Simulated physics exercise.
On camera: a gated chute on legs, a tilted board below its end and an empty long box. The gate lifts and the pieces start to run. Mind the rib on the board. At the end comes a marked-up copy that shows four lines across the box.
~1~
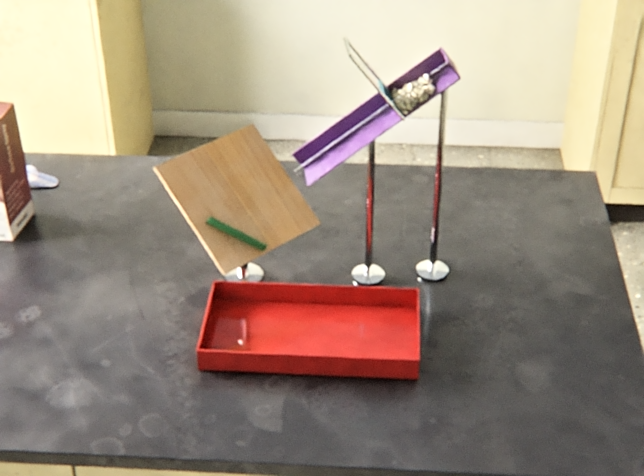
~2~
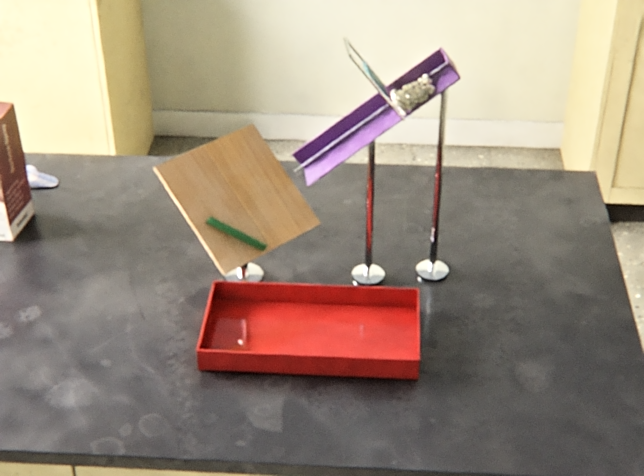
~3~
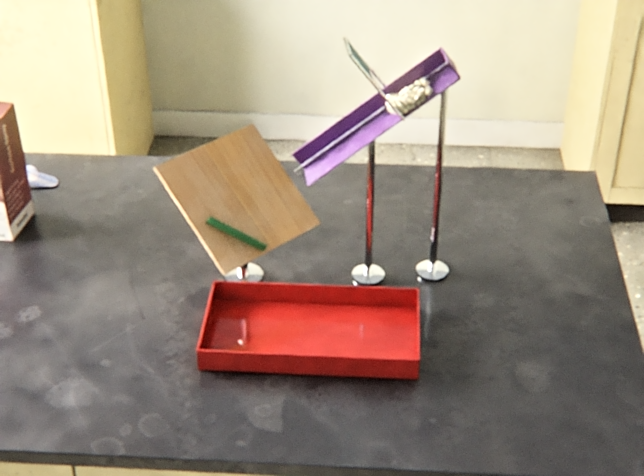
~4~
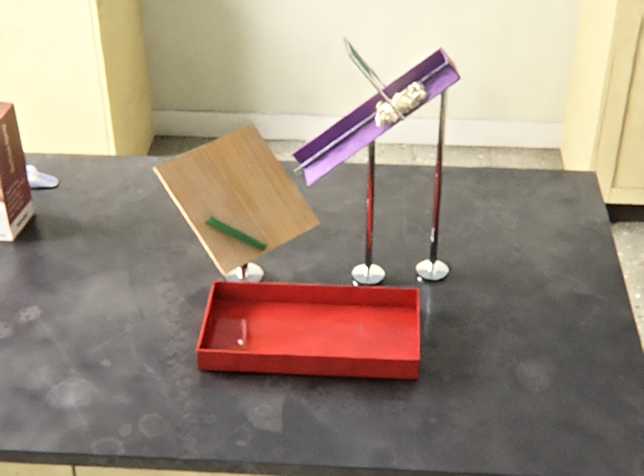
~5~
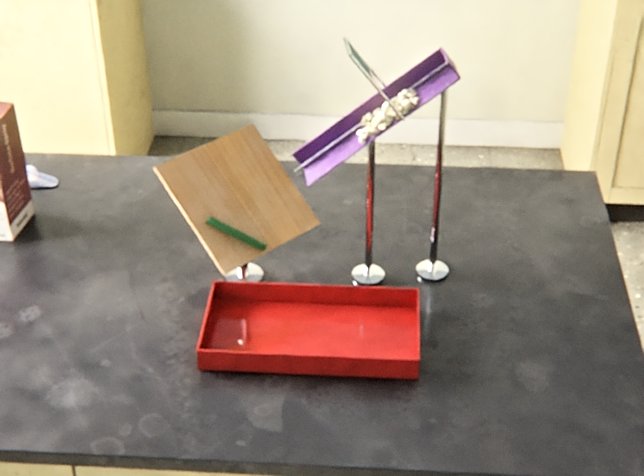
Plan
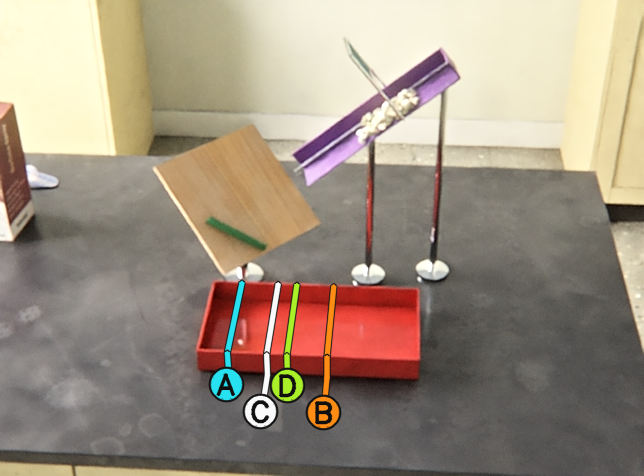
The footage shows a purple chute on metal legs above a tilted wooden board with a green rib and an empty red box; the chute's gate lifts and whitish beans slide a short way down to the left, spreading out.
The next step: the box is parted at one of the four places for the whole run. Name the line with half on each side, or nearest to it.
Line D does it best.
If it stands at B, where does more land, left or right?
Left.
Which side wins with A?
More lands on the right.
On the marked copy, line A crosses the front rim at (227, 351); line B crosses the front rim at (327, 356); line C crosses the front rim at (266, 353); line D crosses the front rim at (287, 354).
For line A, of what is caught, none at all on the left of the divider, the whole lot on the right.
For line B, of what is caught, the whole lot on the left of the divider, none at all on the right.
For line C, of what is caught, a small share on the left of the divider, all but a few on the right.
For line D, of what is caught, close to two thirds on the left of the divider, close to a third on the right.
